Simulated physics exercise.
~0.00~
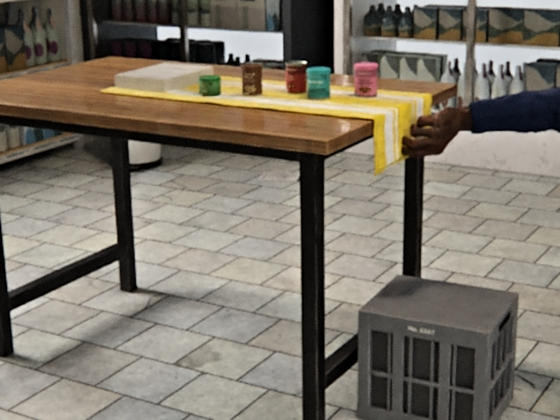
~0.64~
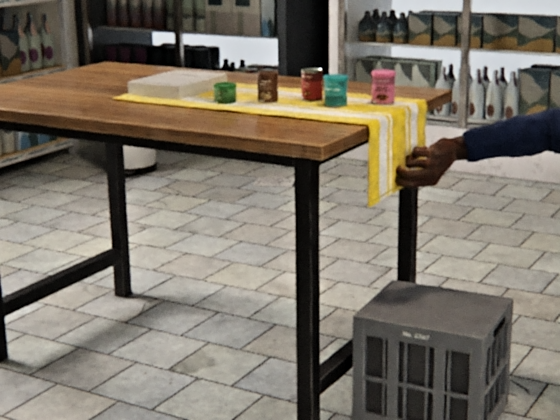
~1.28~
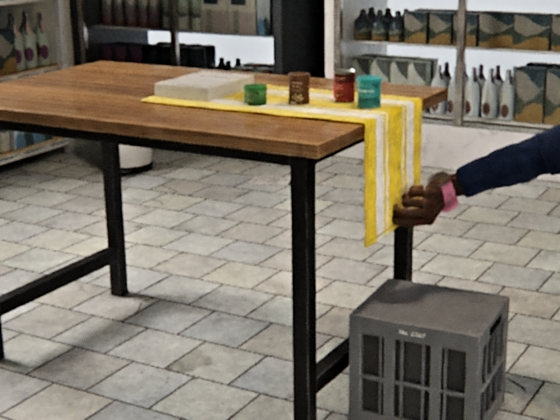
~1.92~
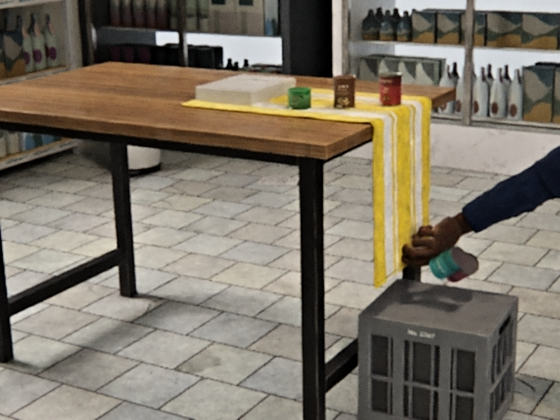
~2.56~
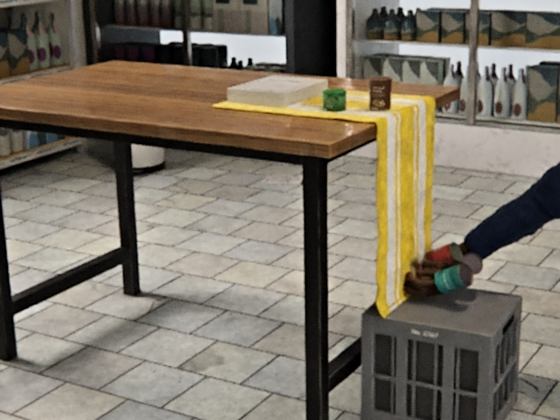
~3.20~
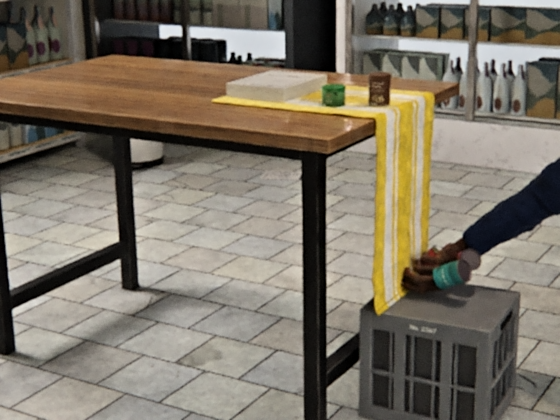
In the video, a hand pulls a yellow and white striped scarf over a table's right edge, carrying the containers along. The pink, turquoise and red ones go over in turn, ending by the hand at the grey crate, while green and brown ones stay upright on the table.
